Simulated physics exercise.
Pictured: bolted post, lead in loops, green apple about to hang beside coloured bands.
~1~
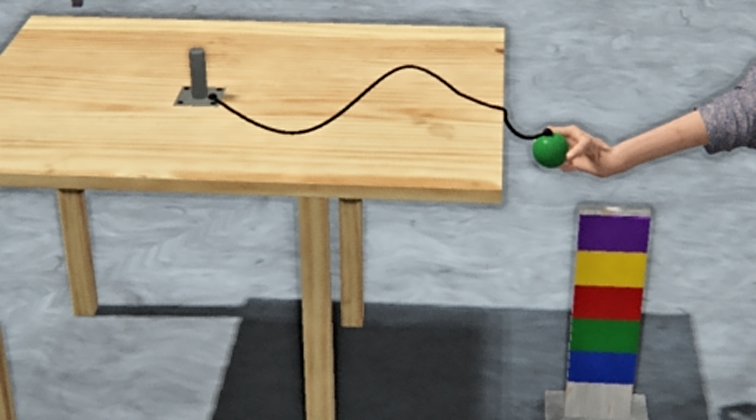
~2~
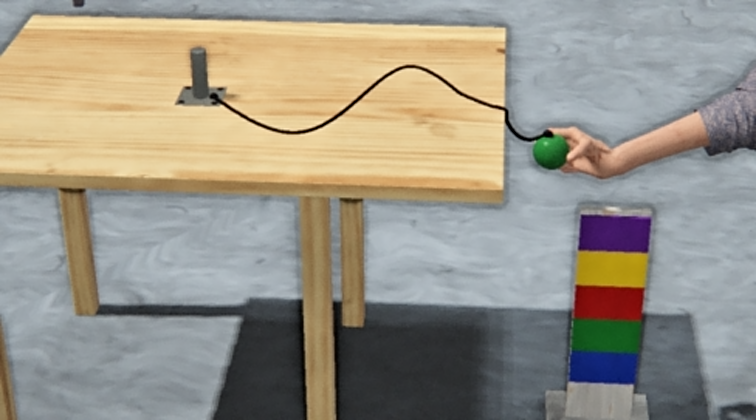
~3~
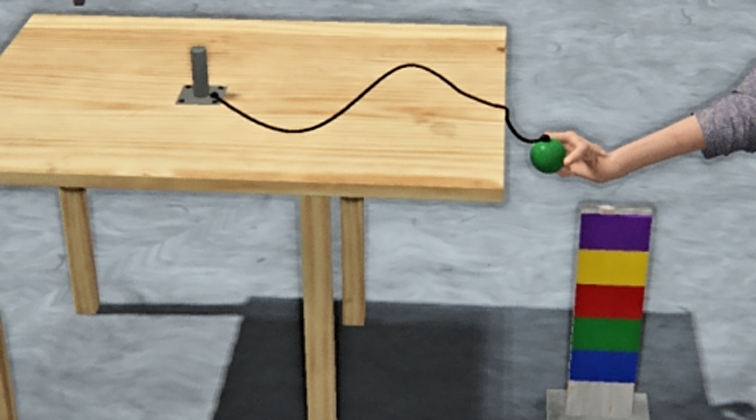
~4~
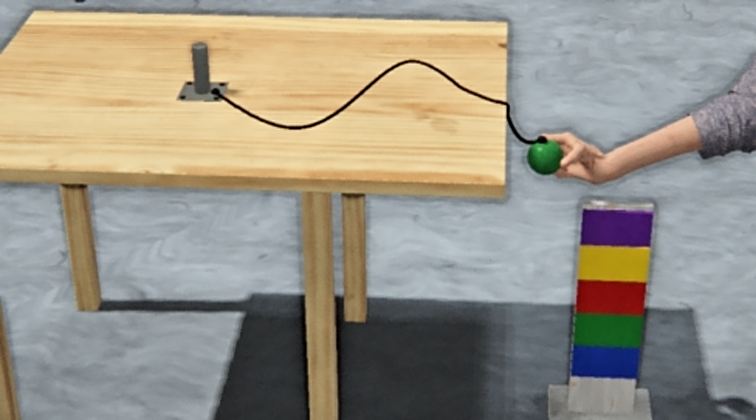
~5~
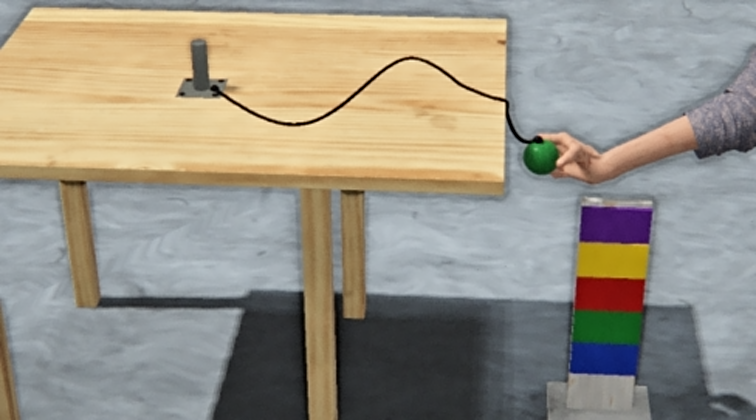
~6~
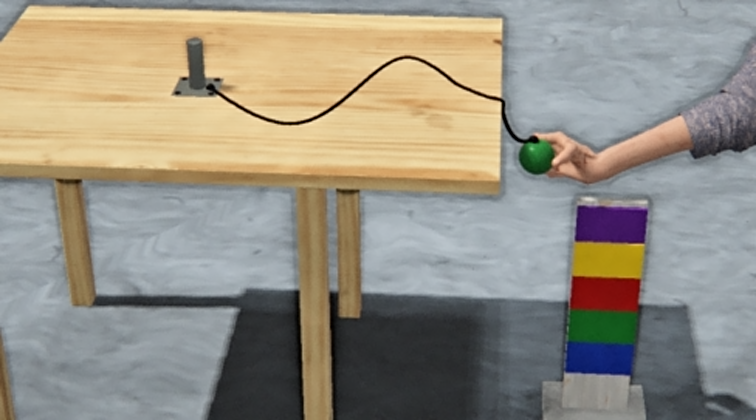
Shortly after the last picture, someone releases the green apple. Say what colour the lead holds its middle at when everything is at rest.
That would be green.
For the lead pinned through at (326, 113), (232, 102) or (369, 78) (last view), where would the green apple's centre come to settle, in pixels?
Expect roughly (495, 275) for the first, (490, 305) for the second and (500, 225) for the third.
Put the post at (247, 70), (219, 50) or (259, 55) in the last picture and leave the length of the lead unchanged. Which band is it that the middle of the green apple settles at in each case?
In turn, blue, then green, then blue.
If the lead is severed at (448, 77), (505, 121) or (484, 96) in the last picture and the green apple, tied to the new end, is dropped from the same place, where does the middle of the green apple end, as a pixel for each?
About (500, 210) first, then about (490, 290), and finally about (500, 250).
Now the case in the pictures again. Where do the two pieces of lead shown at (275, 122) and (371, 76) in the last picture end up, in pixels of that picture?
At (314, 93), then (468, 101).
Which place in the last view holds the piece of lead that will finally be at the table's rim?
You'll find it close to (386, 65).
A little later, apple near (527, 245); level with yellow.
Next, apple near (493, 318); level with green.
Later still, apple near (491, 324); level with green.
When it is over, apple near (492, 322); level with green. Its middle rests at the green band.
